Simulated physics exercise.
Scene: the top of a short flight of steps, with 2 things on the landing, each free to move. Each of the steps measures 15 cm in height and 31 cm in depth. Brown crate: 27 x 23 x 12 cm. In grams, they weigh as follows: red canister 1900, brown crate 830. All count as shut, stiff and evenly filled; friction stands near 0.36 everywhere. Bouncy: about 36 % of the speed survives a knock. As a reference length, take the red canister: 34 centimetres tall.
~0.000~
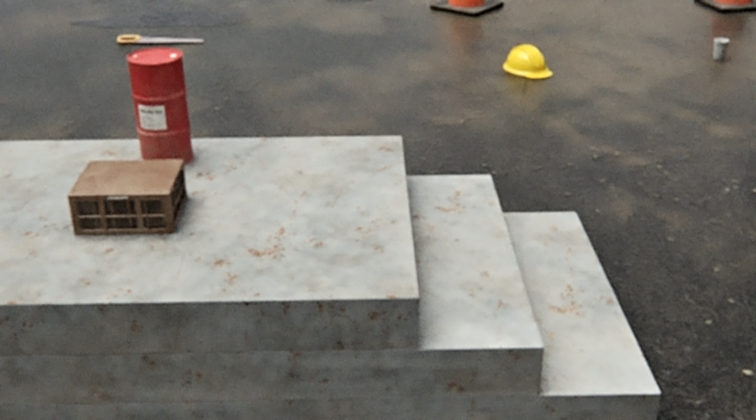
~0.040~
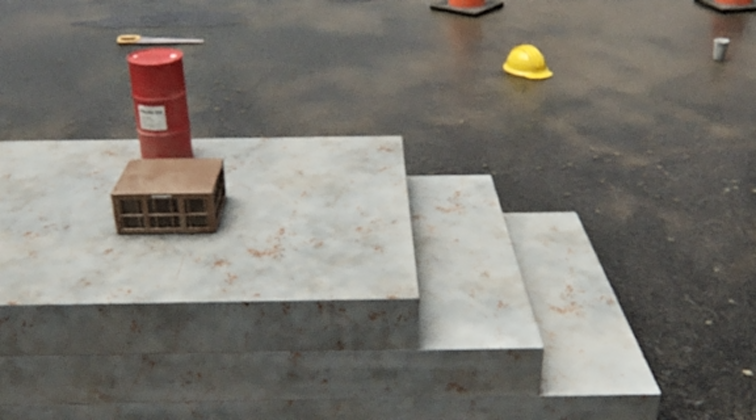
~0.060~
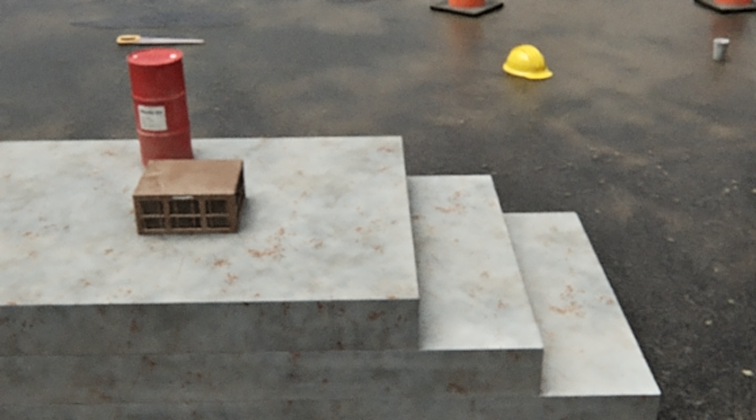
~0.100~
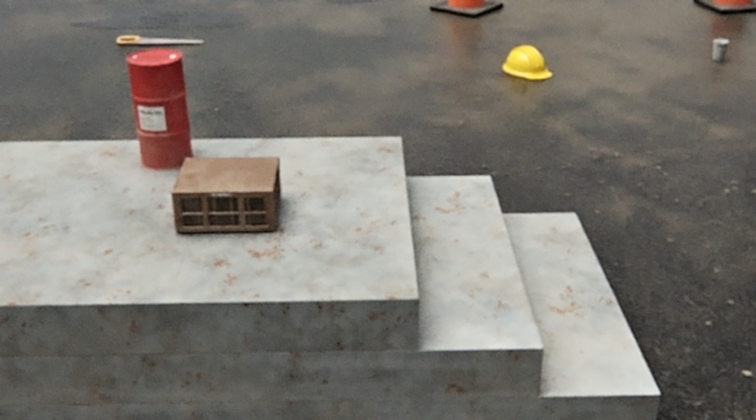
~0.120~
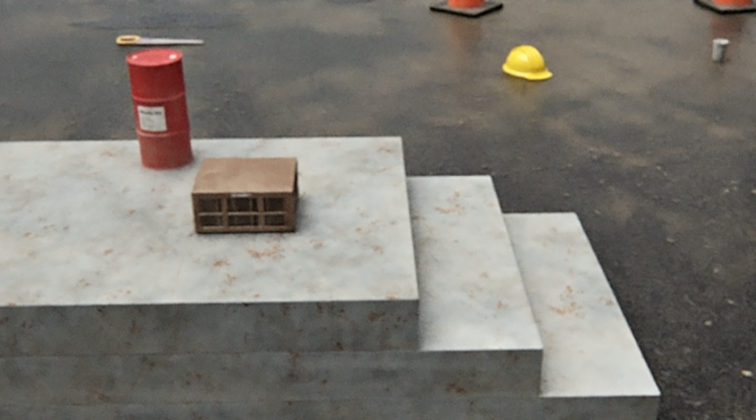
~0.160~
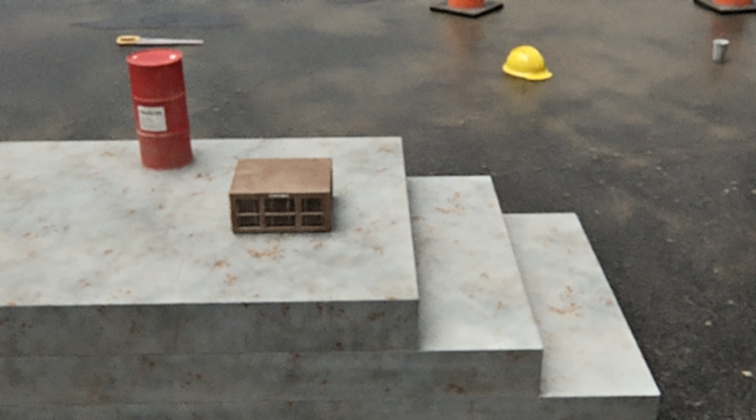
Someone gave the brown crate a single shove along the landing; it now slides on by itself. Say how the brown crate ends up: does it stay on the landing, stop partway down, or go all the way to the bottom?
It goes all the way to the bottom.
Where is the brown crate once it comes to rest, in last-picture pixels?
It finishes at roughly (719, 302).
After 0.36 s, 6 cm past the top edge and 0 cm lower; brown crate near (430, 193).
After 0.66 s, 52 cm past the top edge and 17 cm lower; brown crate near (589, 245).
After 0.86 s, 77 cm past the top edge and 32 cm lower; brown crate near (666, 286).
After 1.26 s, 95 cm past the top edge and 37 cm lower; brown crate near (724, 300).
At rest (2.6 s), 94 cm past the top edge and 38 cm lower; red canister in place, give or take 12 cm. Seen from the same camera at the end, brown crate near (719, 301).
